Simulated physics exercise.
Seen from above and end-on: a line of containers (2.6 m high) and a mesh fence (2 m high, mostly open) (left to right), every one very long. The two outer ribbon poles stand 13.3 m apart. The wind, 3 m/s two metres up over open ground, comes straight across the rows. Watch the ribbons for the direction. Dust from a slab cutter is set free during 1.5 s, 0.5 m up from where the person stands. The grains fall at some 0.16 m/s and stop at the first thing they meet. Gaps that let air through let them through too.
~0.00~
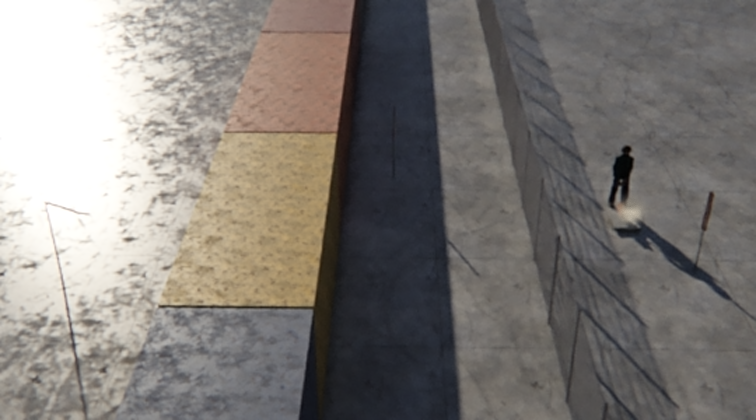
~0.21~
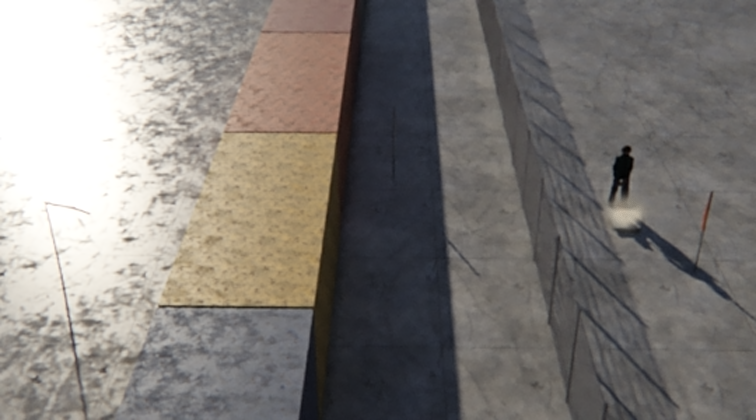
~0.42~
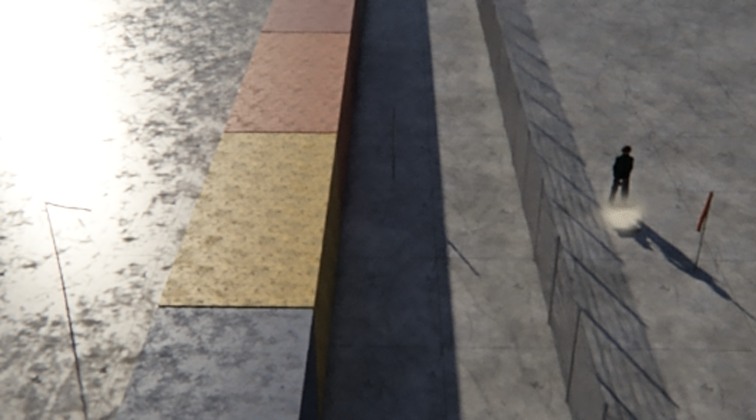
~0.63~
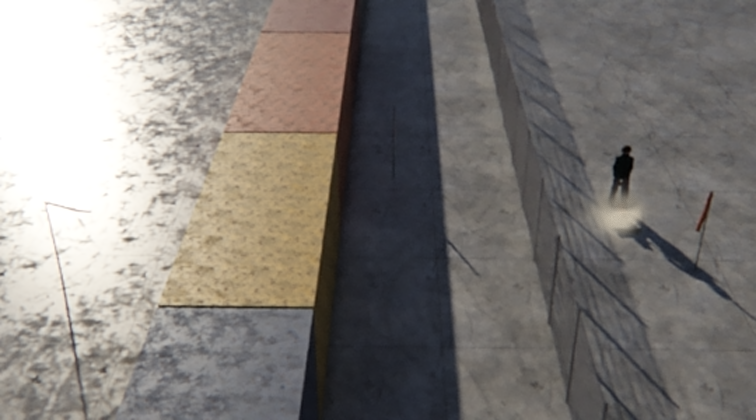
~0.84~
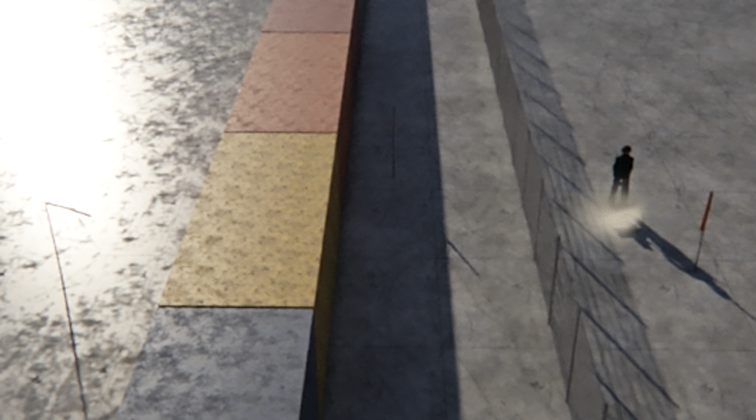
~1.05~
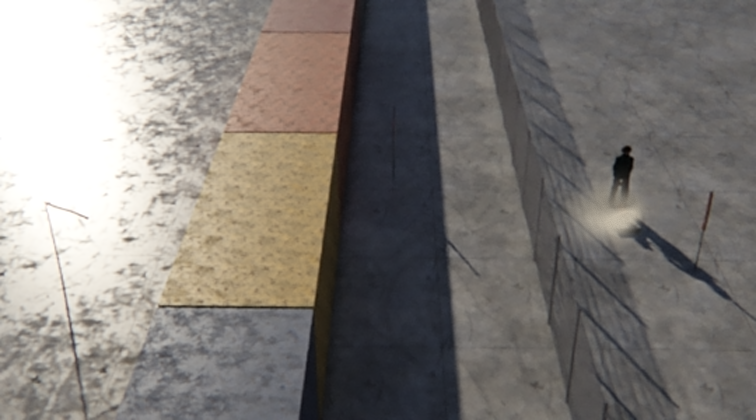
Pale dust spreading leftward from a dark standing figure's feet beside a mesh fence, an orange ribbon fluttering on a pole nearby.
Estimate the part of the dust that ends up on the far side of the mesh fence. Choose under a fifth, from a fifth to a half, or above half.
It is between a fifth and a half that ends up on the far side.
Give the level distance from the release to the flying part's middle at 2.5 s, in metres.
Roughly 1.0 m.
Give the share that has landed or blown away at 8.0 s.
Near 55 %.
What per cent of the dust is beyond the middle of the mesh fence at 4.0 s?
Some 25 per cent.
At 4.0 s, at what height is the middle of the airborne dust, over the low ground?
Roughly 0.8 m up.
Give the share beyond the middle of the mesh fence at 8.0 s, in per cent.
Near 40 %.
After 2.5 s, 20 % is no longer flying here, and 4 % is beyond the mesh fence; the middle of what still flies is 0.5 m above the low ground, near (580, 210).
After 4.0 s, 39 % is no longer flying here, and 23 % is beyond the mesh fence; the middle of what still flies is 0.9 m above the low ground, near (547, 196).
After 8.0 s, 55 % is no longer flying here, and 39 % is beyond the mesh fence; the middle of what still flies is 1.6 m above the low ground, near (501, 169).
After 20.0 s, 76 % is no longer flying here, and 34 % is beyond the mesh fence; the middle of what still flies is 2.1 m above the low ground, near (633, 150).
After 45.0 s, 97 % is no longer flying here, and 32 % is beyond the mesh fence.
